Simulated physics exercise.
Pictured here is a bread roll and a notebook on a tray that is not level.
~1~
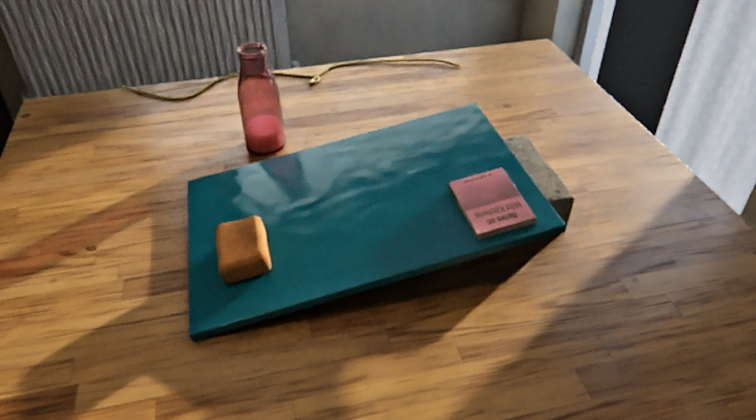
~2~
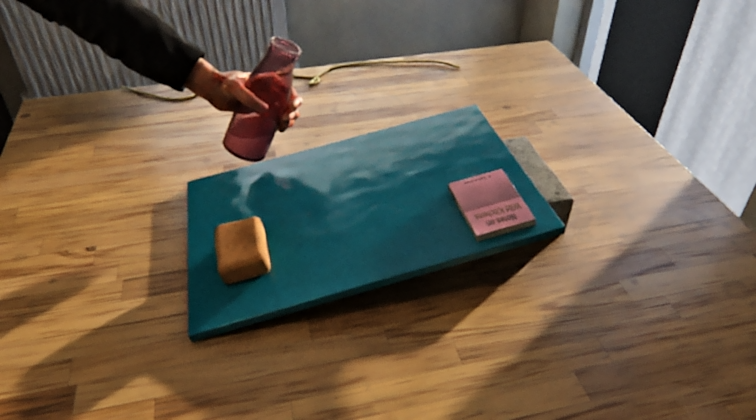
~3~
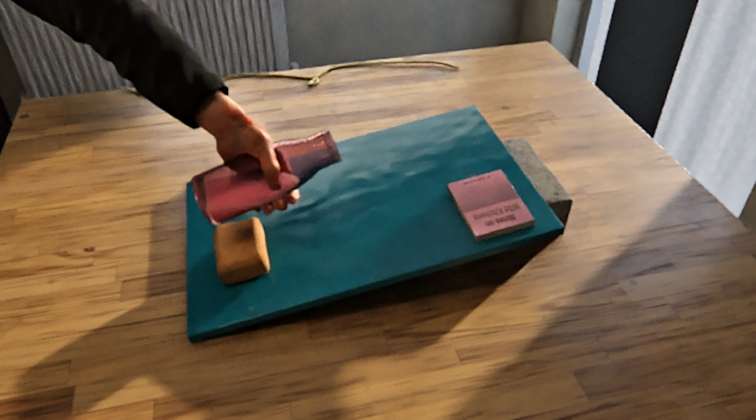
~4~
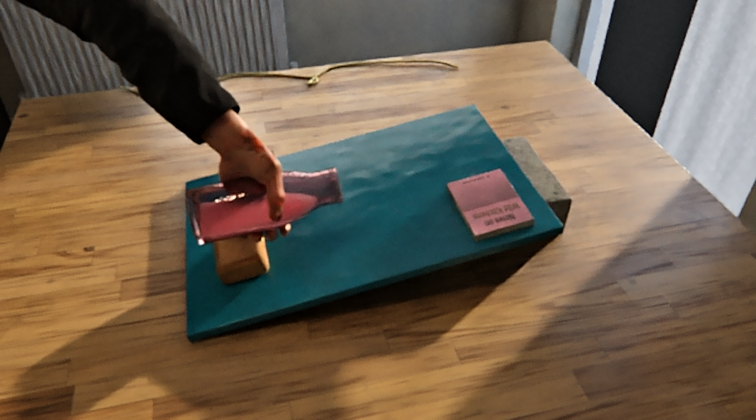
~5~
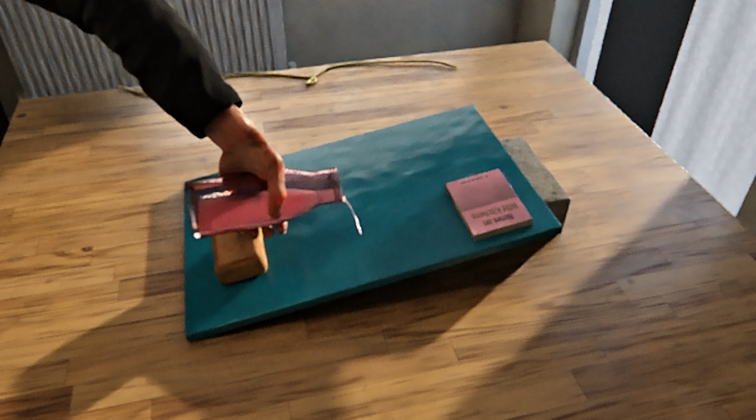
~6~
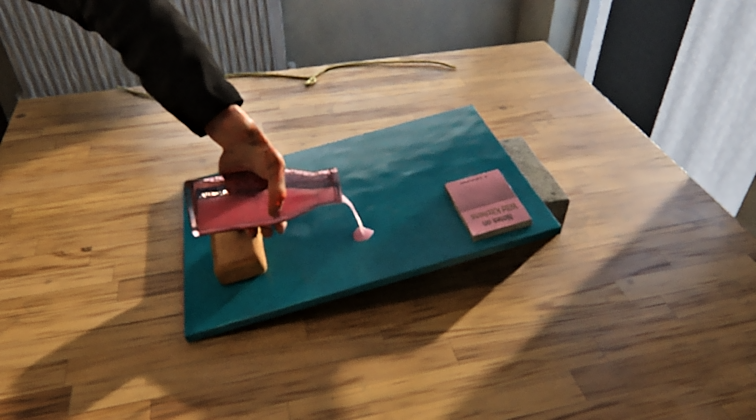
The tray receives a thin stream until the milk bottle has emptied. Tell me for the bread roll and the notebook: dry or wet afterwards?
Bread roll: Wet, notebook: Dry.
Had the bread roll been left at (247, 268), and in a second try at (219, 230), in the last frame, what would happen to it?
On the first try it is hit by the spill, and on the second it is hit by the spill.
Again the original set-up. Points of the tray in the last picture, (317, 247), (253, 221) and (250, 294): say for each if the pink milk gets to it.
Going through them: Spilled on for the first, spilled on for the next, spilled on for the last.
Soon after, it runs down to the left; the bread roll is dry; the notebook is dry.
Later, it runs down to the left and off the end; the bread roll is wet; the notebook is dry.
In the end, it runs down to the left and off the end; the bread roll is wet; the notebook is dry.
